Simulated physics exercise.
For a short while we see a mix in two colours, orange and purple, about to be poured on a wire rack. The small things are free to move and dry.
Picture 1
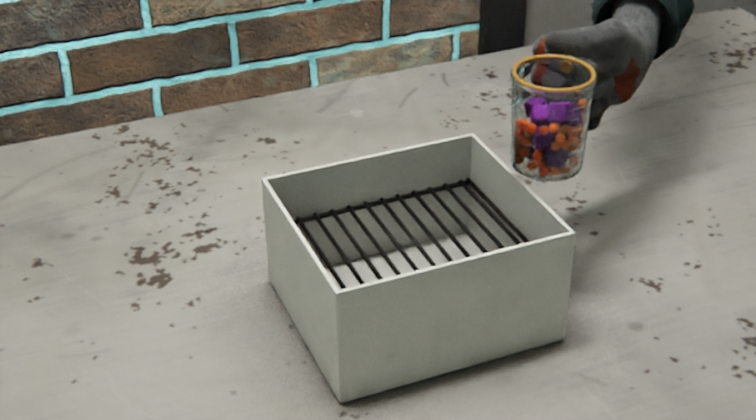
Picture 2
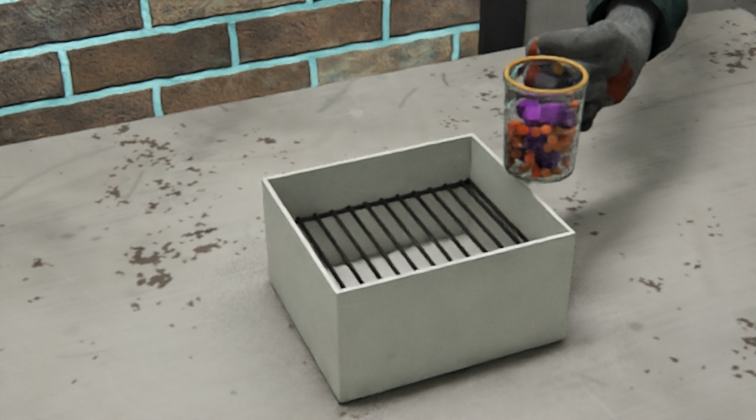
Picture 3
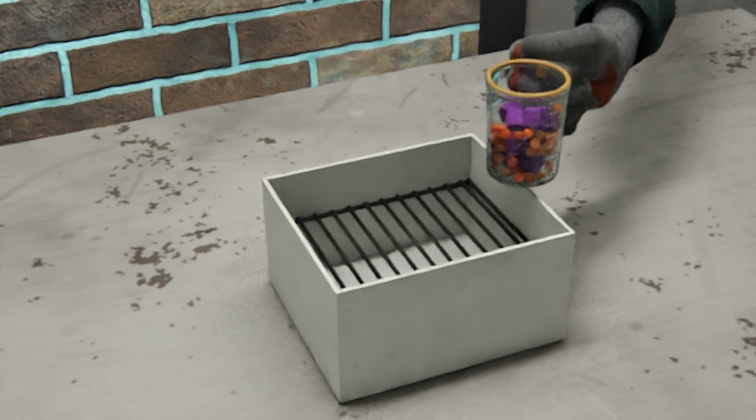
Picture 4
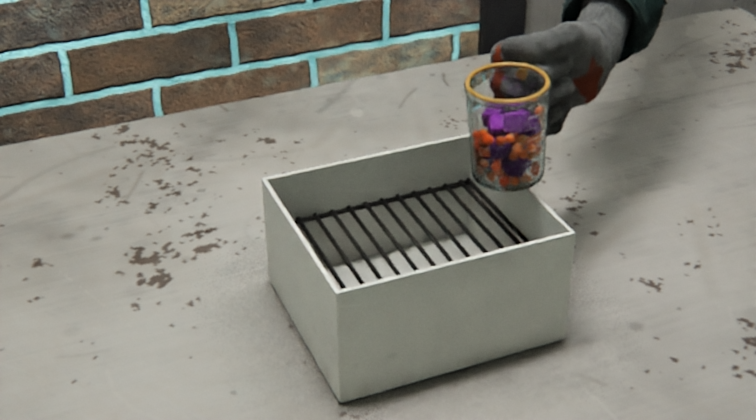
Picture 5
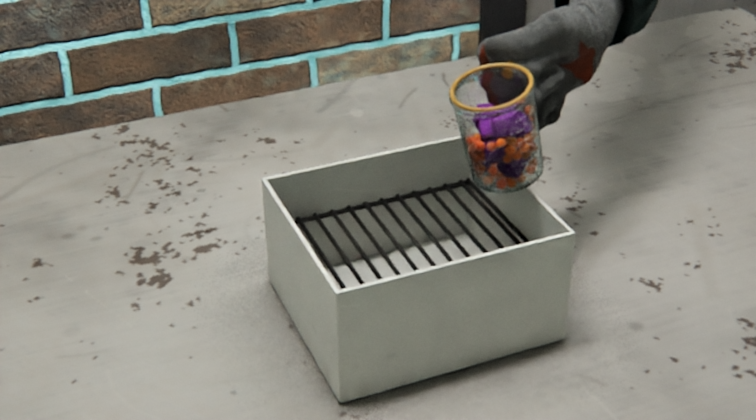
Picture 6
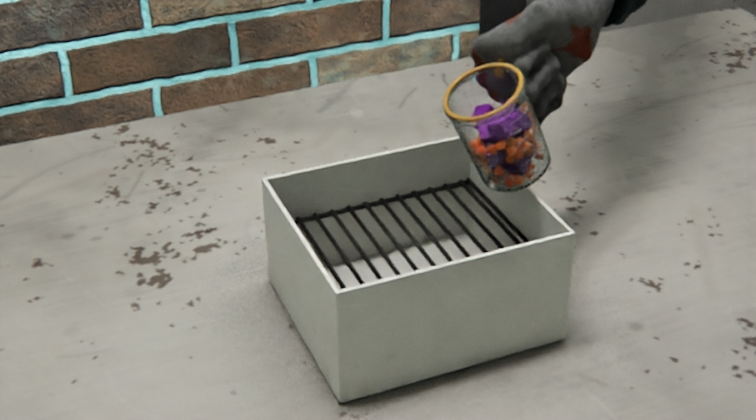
A gloved hand carried a clear cup of orange and purple bits leftward to a pale box with a dark wire rack inside, then tilted the cup to the left above the box's edge.
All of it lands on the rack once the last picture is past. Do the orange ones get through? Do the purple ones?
Finally, the orange pieces make it past, and the purple pieces can't get past.
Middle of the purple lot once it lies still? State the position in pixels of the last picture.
When the motion stops, its middle lies near (422, 243) in the final view.
Then, 0.36 s on from there, orange ones, the whole lot in the cup; purple ones, the whole lot in the cup.
Then, 0.75 s on from there, orange ones, the whole lot in the cup; purple ones, the whole lot in the cup.
Then, 1.21 s on from there, orange ones, near a third in the cup, near half on or over the wires, near a quarter under the rack; purple ones, a little in the cup, all but a few on or over the wires.
In the end, orange ones, the whole lot under the rack; purple ones, the whole lot on the wires, none at all under the rack.
